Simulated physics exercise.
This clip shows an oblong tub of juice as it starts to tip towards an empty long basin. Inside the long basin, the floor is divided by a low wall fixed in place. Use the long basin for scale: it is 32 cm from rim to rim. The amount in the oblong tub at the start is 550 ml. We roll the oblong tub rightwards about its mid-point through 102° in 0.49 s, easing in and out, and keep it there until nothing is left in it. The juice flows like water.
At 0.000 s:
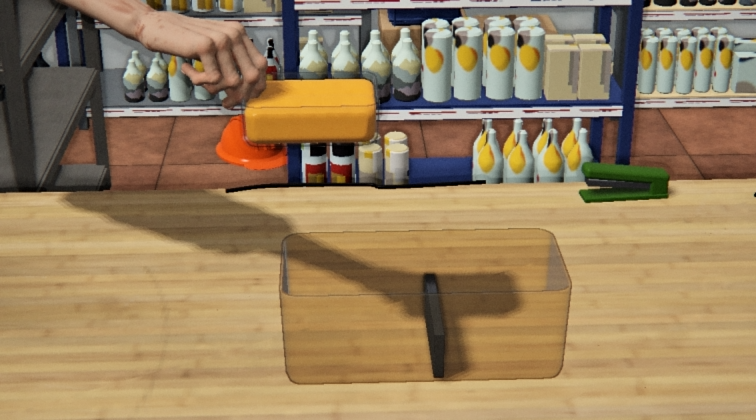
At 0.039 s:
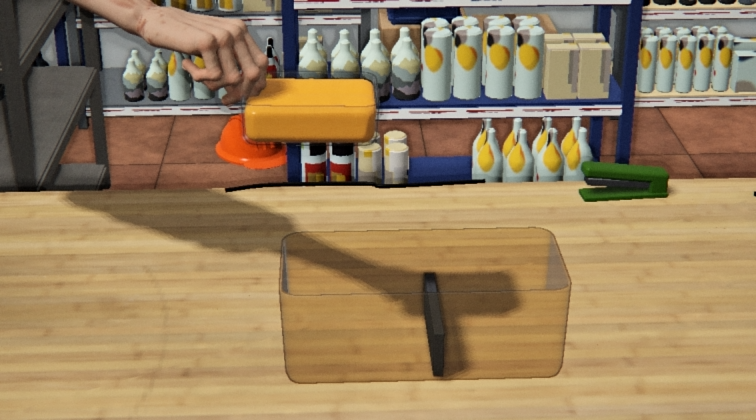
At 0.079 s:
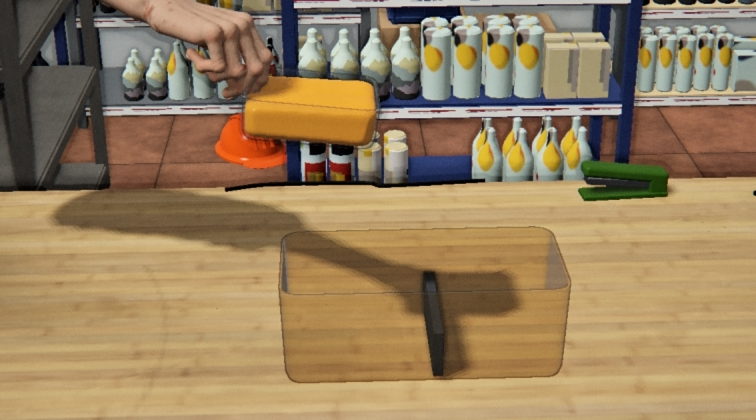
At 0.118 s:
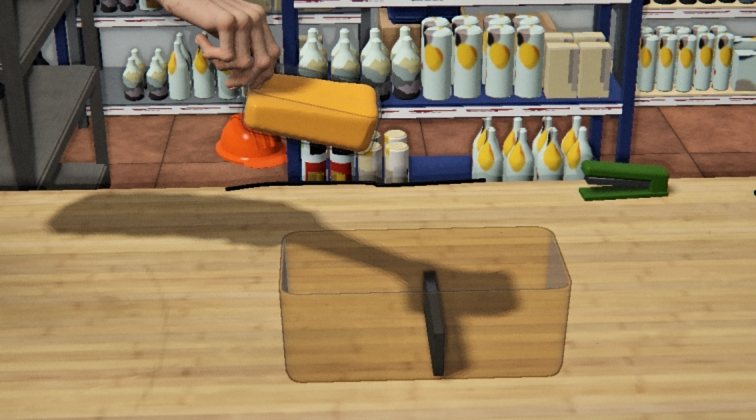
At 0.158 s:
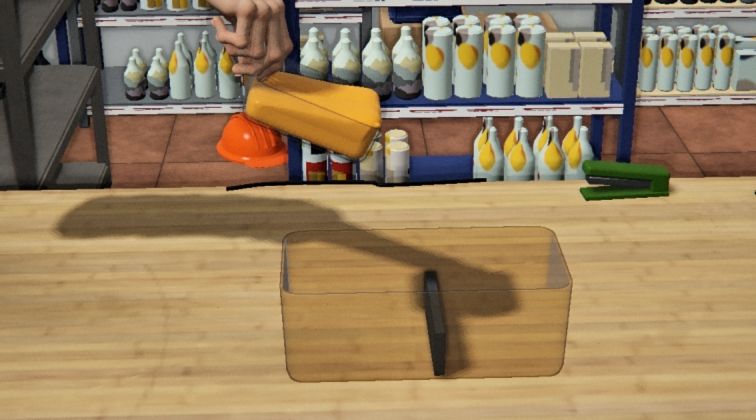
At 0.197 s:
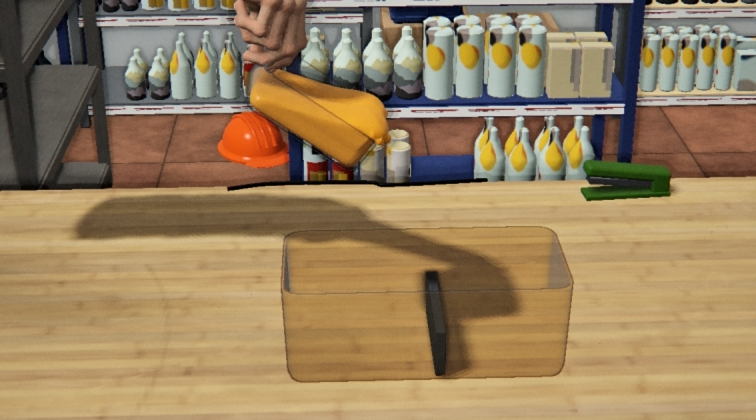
We see a hand holding an oblong orange tub above a clear, empty long basin with a dark upright divider on a wooden counter. The hand rolls the tub rightwards, slightly at first, then more steeply, lowering its right end.
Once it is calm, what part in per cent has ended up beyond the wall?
About 41 per cent ends up there.
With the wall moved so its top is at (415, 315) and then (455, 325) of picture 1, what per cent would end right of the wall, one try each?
Some 75 in a hundred, then some 15 in a hundred.
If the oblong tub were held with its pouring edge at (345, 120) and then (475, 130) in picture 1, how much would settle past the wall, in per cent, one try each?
I'd say 5 percent on the first go, 80 percent on the next.
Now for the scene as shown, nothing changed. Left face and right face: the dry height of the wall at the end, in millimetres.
For the left, around 46 mm; for the right, around 48 mm.
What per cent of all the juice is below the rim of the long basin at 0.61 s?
Value: Approx. 90 %.
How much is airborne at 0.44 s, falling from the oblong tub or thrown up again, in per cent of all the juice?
Share: Roughly 60 per cent.
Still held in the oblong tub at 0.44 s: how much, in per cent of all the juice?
Fraction remaining: Approx. 7 per cent.
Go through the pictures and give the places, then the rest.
It leans 0°; its right rim is at (377, 90); the juice meets the walls at (247, 95) and (375, 93); the long basin's rim runs from (282, 265) to (562, 260); the wall's top is at (434, 304), in the first frame.
It leans 2°; its right rim is at (377, 91); the juice meets the walls at (246, 94) and (375, 93), in the second frame.
It leans 6°; its right rim is at (377, 96); the juice meets the walls at (247, 91) and (375, 95), in the third frame.
It leans 14°; its right rim is at (379, 104); the juice meets the walls at (248, 87) and (378, 98), in the fourth frame.
It leans 24°; its right rim is at (379, 114); the juice meets the walls at (250, 85) and (368, 101); 3 per cent is over the edge, in the fifth frame.
It leans 36°; its right rim is at (377, 127); the juice meets the walls at (252, 81) and (357, 104); 10 per cent is over the edge, in the sixth frame.
By 0.44 s the tilt is 99° and 7 per cent is still to pour, 19 is left of the wall and 16 right of it.
By 0.61 s the tilt is 102° and 1 per cent is still to pour, 47 is left of the wall and 43 right of it.
By 0.79 s the tilt is 102° and 0 per cent is still to pour, 53 is left of the wall and 40 right of it.
By 0.99 s the tilt is 102° and 0 per cent is still to pour, 54 is left of the wall and 41 right of it.
At rest 54 per cent lies left of the wall, 41 right of it and 5 outside.
